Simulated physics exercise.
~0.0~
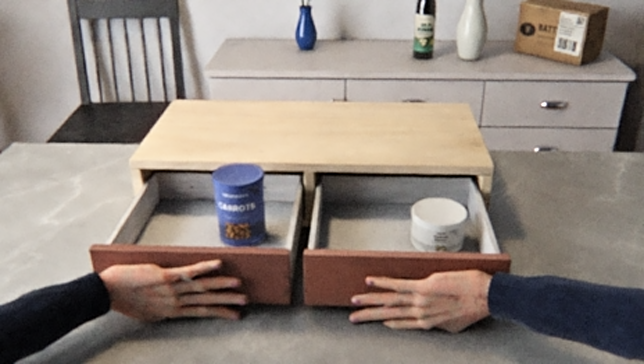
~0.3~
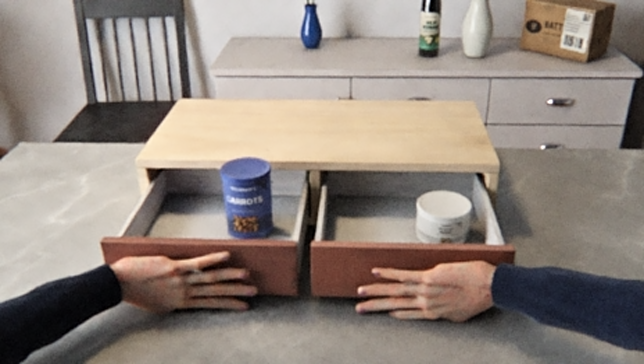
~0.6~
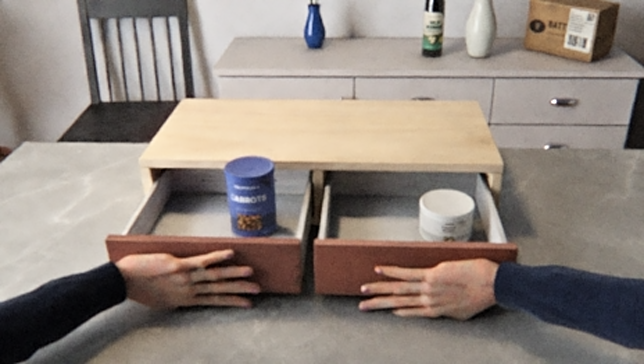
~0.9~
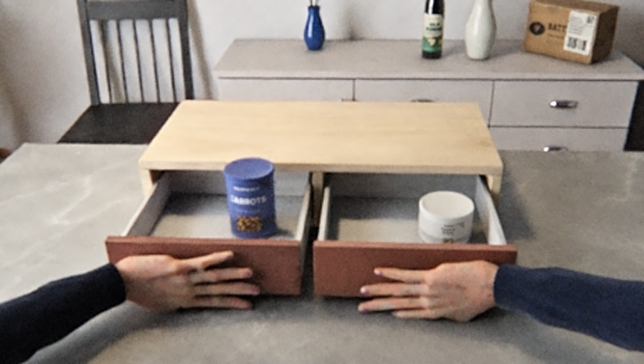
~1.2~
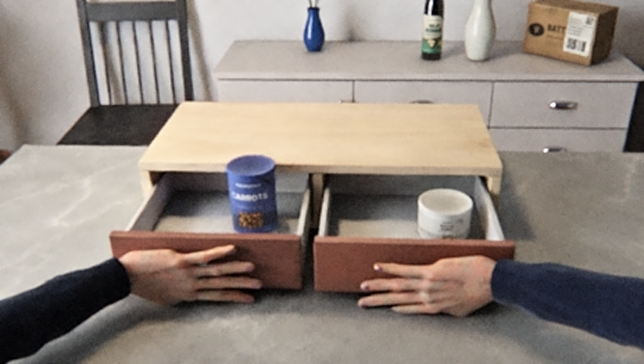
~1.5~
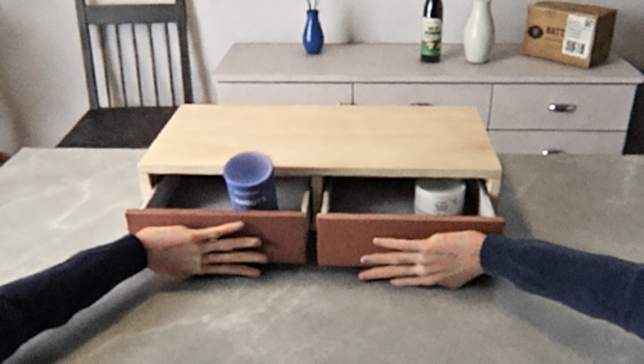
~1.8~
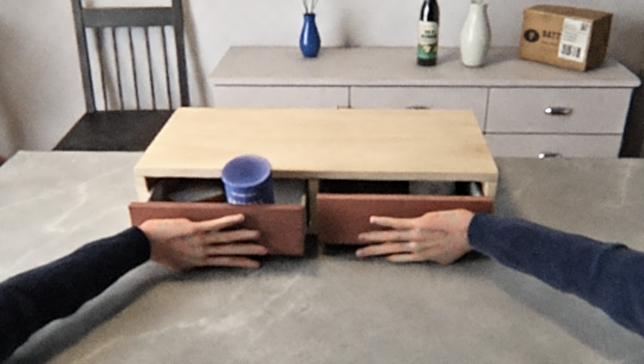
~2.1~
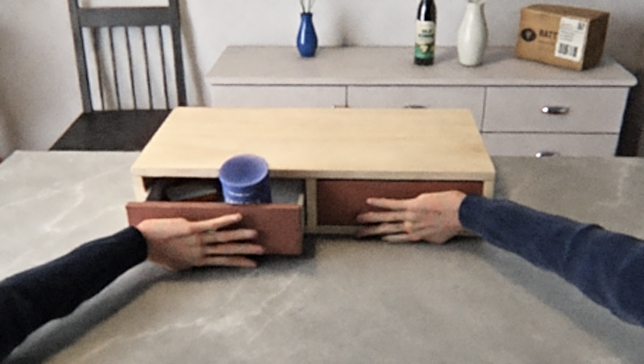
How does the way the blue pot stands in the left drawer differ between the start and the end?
At the start the blue pot stands upright in the left drawer, but by the end it is leaning.
